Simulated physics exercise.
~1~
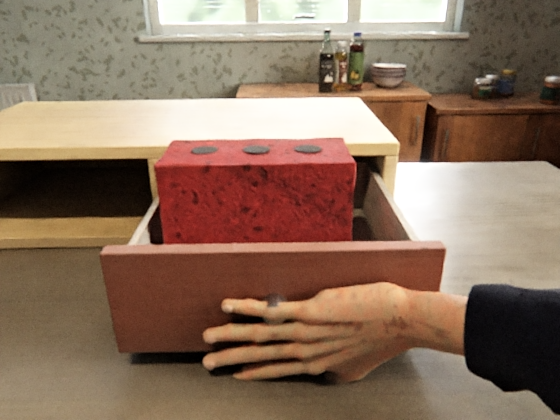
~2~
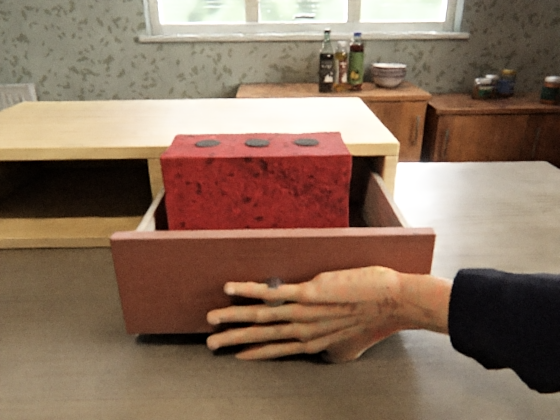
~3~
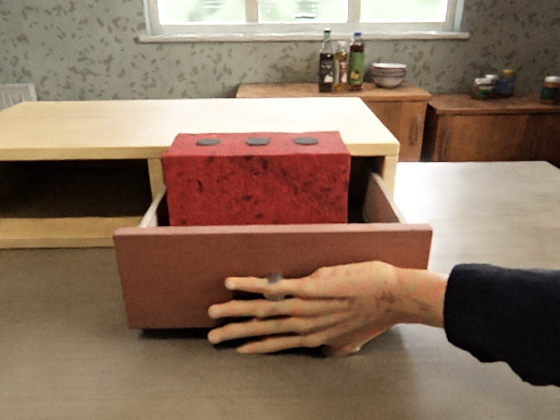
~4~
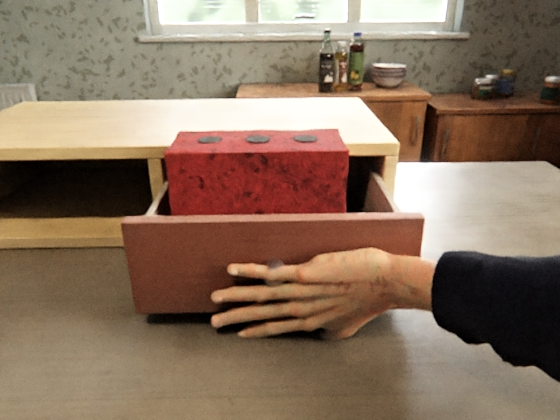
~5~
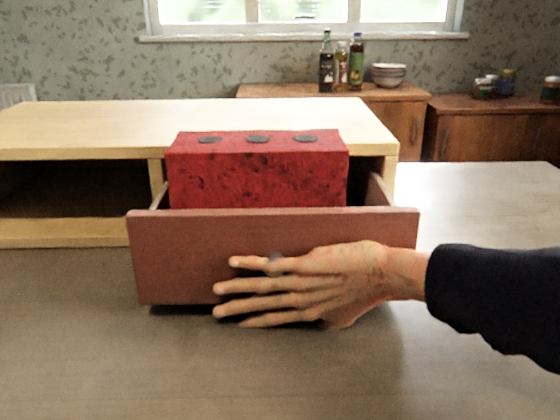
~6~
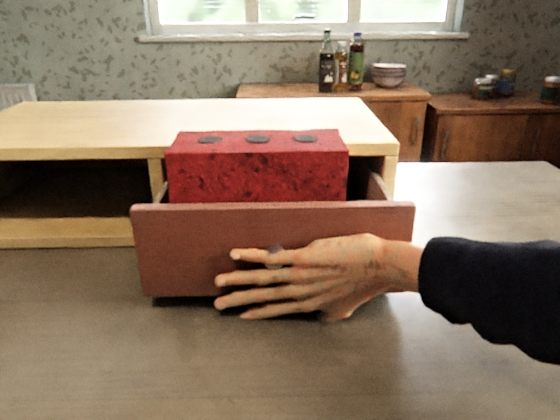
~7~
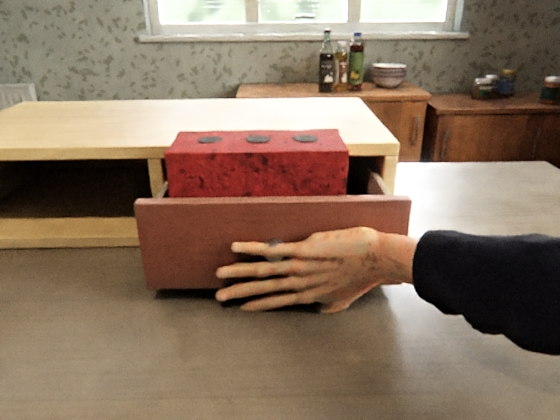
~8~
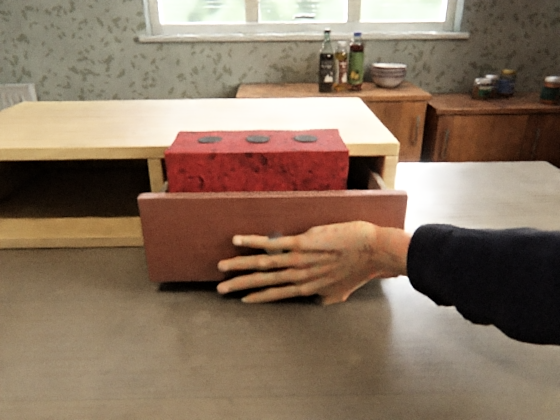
Red brick standing upright in an open drawer as a hand steadily pushes the drawer toward a wooden chest, leaving it partly open.
